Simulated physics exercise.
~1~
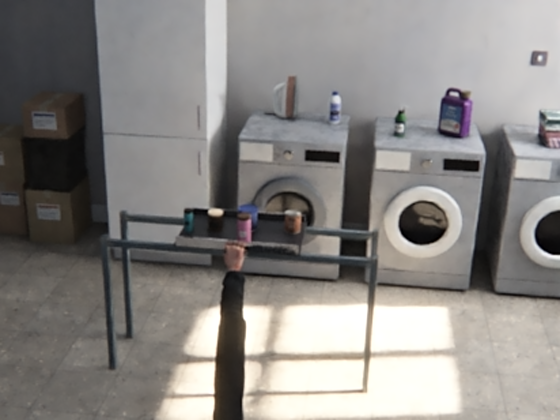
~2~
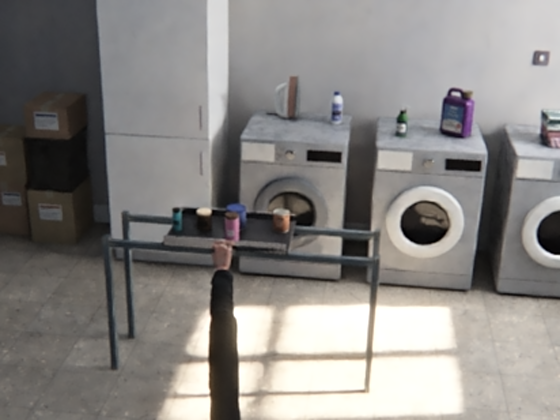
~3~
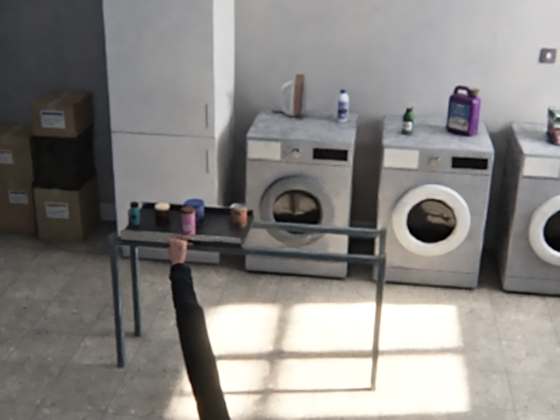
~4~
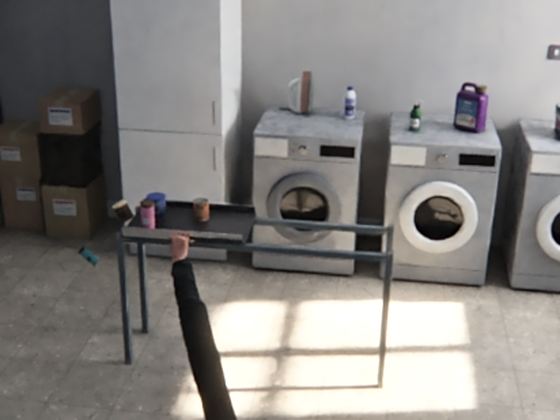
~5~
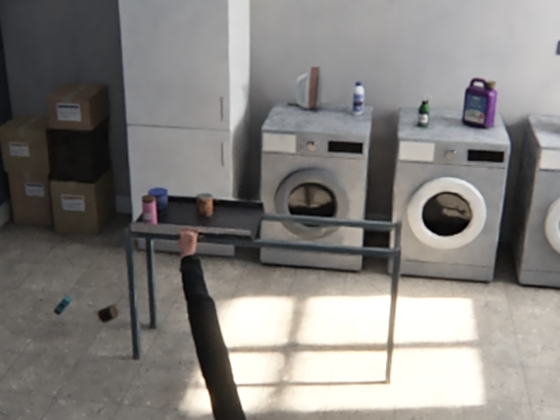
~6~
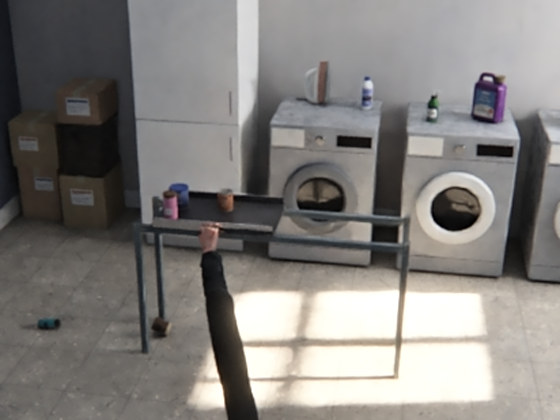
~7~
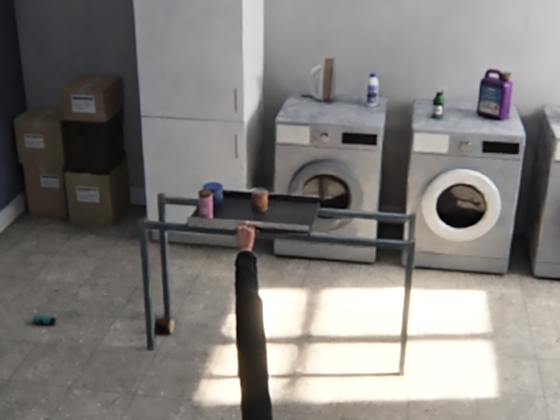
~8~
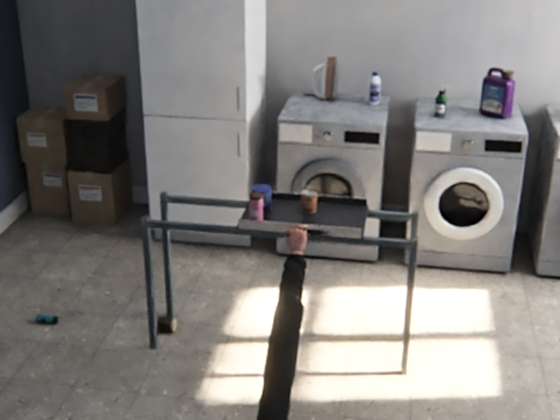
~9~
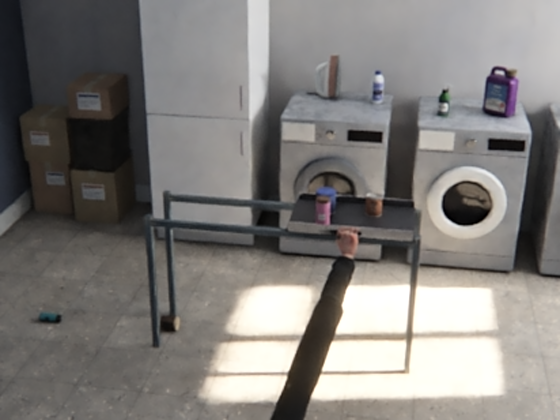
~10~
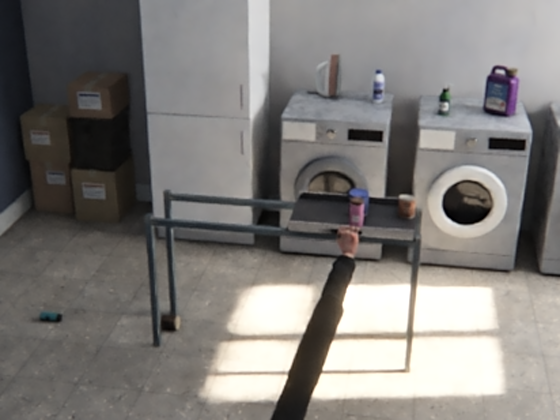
In a laundry room, a hand slides a tray left, two small containers tumble off, then it moves right with three still aboard.
